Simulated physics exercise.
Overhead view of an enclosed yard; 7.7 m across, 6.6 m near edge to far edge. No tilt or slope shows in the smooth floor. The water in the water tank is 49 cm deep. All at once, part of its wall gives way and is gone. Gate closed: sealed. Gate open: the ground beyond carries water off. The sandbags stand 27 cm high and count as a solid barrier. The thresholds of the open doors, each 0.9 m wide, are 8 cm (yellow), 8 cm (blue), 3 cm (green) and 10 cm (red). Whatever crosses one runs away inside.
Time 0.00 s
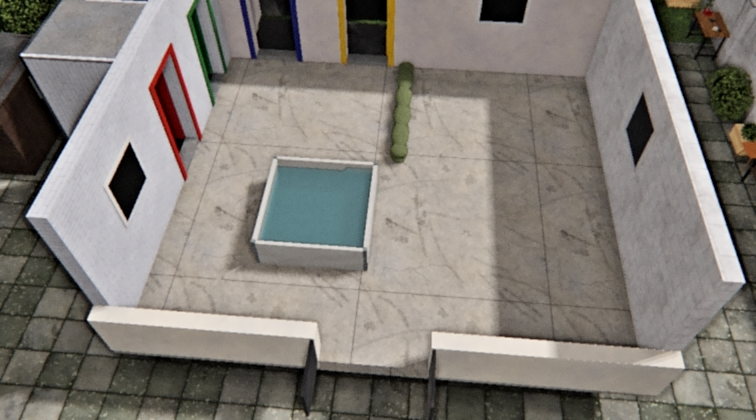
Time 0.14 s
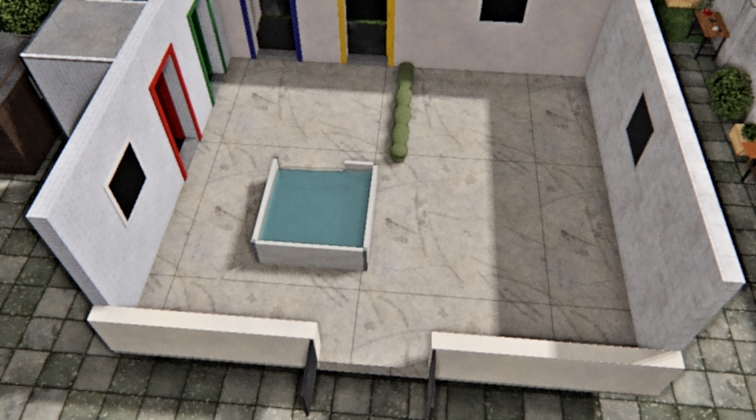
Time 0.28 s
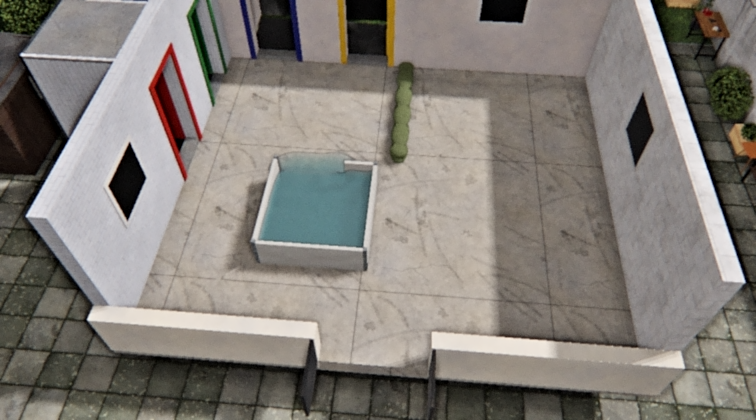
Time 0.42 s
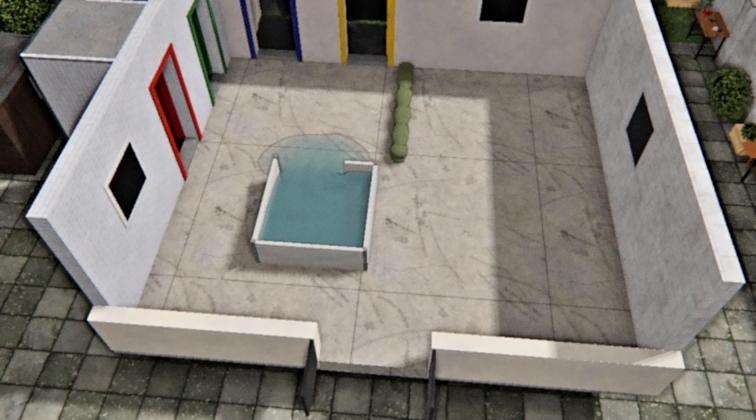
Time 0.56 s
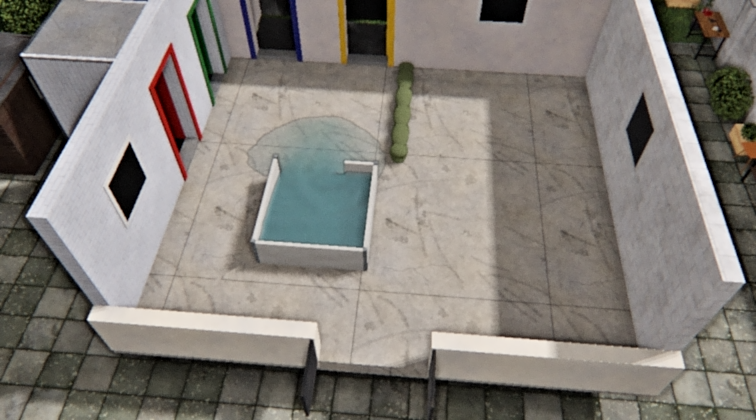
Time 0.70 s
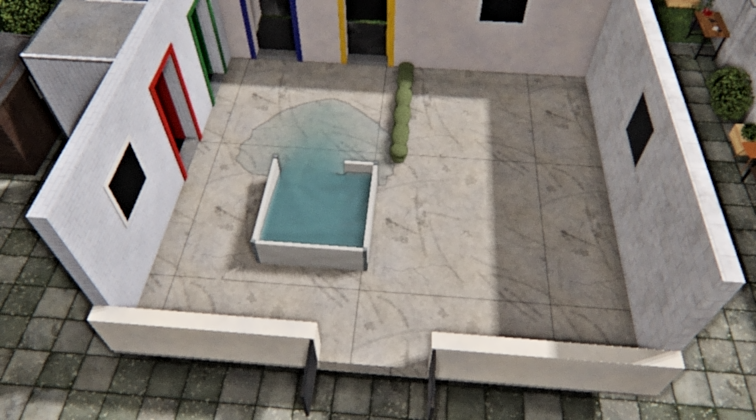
In a white-walled yard with red, green, blue and yellow doorways, a square tank of still, blue-green water sits beside a low row of rounded green shapes. Most of the tank's far wall vanishes, and a thin, clear sheet of water slips out through the gap, fanning across the pale floor toward the back.
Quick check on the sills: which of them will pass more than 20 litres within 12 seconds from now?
My prediction: The yellow door overtops the limit; the blue door overtops the limit; the green door overtops the limit; the red door remains shy of the limit.
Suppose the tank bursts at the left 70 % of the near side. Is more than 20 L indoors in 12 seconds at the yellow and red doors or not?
With respect to that limit, yellow ends up inside it, red ends up inside it.
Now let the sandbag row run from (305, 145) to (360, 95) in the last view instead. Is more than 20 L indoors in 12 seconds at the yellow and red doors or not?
Then the yellow door is short of it and the red door is short of it.
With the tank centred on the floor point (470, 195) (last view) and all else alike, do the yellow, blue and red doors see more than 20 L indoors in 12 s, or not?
Yellow: Within limit; blue: Within limit; red: Within limit.
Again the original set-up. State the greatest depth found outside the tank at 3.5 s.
18 cm or so.
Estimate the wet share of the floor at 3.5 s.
About 25 per cent.
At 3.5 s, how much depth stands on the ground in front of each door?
Depths in centimetres - yellow: 17, blue: 15, green: 11, red: 2.
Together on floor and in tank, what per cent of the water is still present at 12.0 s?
That would be close to 76 per cent.
After 1.4 s water covers 20 % of the floor and is deepest (26 cm) near (295, 178); yellow door 8 cm at the sill, 0 L in, blue door not reached, green door not reached, red door not reached.
After 2.2 s water covers 25 % of the floor and is deepest (28 cm) near (231, 60); yellow door 20 cm at the sill, 22 L in, blue door 17 cm at the sill, 13 L in, green door 9 cm at the sill, 3 L in, red door not reached.
After 3.5 s water covers 25 % of the floor and is deepest (18 cm) near (384, 91); yellow door 17 cm at the sill, 86 L in, blue door 15 cm at the sill, 51 L in, green door 11 cm at the sill, 37 L in, red door 2 cm at the sill, 0 L in.
After 7.0 s water covers 35 % of the floor and is deepest (10 cm) near (235, 71); yellow door 8 cm at the sill, 117 L in, blue door 9 cm at the sill, 74 L in, green door 9 cm at the sill, 110 L in, red door 5 cm at the sill, 0 L in.
After 12.0 s water covers 40 % of the floor and is deepest (6 cm) near (168, 322); yellow door 5 cm at the sill, 118 L in, blue door 6 cm at the sill, 75 L in, green door 6 cm at the sill, 169 L in, red door 5 cm at the sill, 0 L in.
